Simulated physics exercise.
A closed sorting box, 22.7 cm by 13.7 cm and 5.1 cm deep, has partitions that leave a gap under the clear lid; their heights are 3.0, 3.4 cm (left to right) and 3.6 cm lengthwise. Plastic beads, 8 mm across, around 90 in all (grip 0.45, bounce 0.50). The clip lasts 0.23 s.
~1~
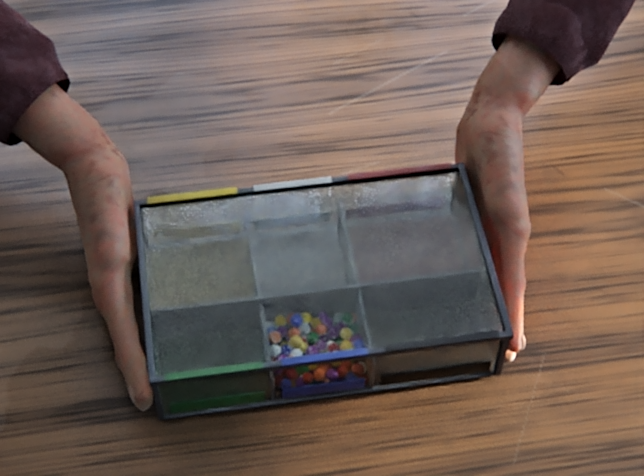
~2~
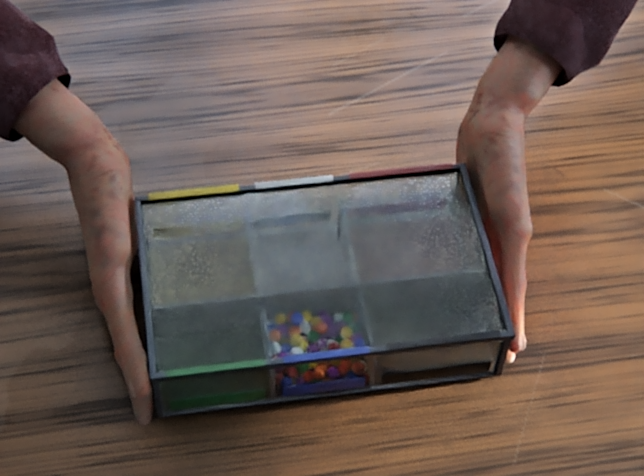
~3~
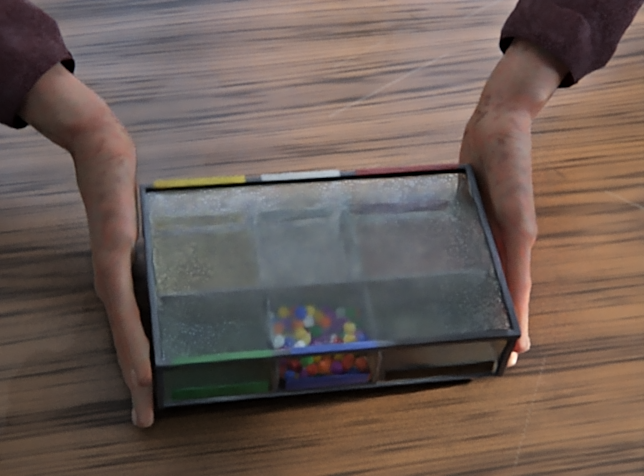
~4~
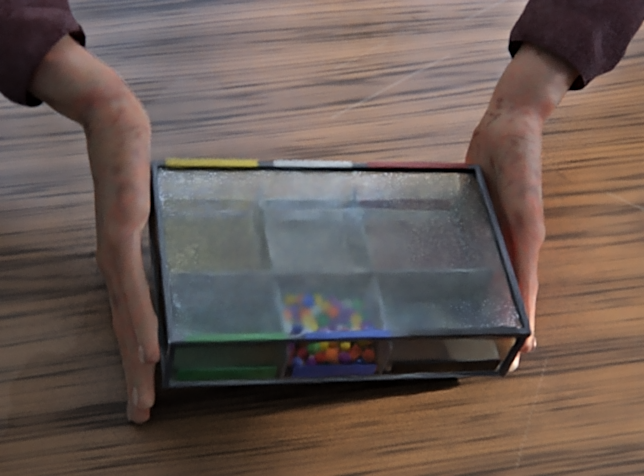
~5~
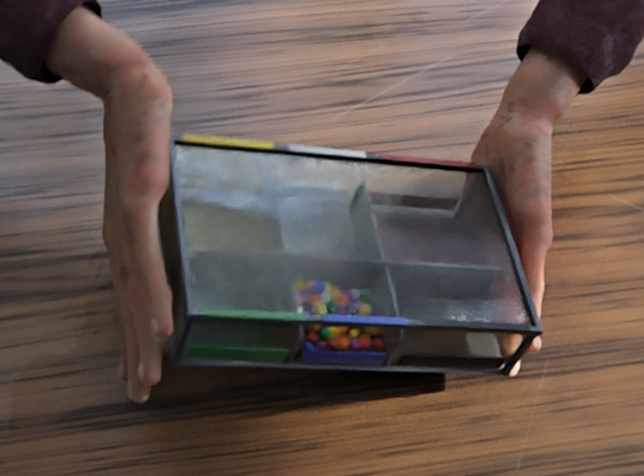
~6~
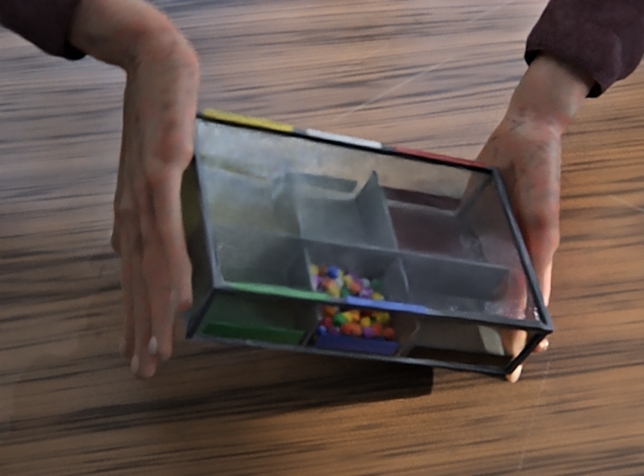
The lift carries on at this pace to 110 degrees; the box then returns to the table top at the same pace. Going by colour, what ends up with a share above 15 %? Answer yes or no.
Red compartment: Yes; blue compartment: Yes; green compartment: No; yellow compartment: No; white compartment: No; black compartment: Yes.
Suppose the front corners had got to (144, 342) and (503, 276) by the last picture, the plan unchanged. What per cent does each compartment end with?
Red 0; blue 40; green 0; yellow 50; white 5; black 0.
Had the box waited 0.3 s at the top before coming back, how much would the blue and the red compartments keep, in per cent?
Then: Blue 5, red 40.
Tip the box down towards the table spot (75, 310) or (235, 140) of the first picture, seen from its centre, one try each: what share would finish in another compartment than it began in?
About 100 and 60 per cent.
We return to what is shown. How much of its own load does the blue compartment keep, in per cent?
About 30 per cent.
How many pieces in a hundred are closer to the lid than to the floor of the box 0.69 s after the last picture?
About 80 per cent.
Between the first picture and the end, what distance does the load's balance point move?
Some 8.5 cm.
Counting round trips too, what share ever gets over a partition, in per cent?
Some 75 per cent.
Then, 0.69 s after the last picture, tilt 109 degrees; red 10 %, blue 60 %, black 30 %.
Then, 1.15 s after the last picture, tilt 47 degrees; red 30 %, blue 25 %, black 40 %.
Then, 1.68 s after the last picture, tilt 0 degrees; red 30 %, blue 25 %, black 40 %.
In the end, red 30 %, blue 25 %, green 0 %, yellow 0 %, white 0 %, black 40 %.
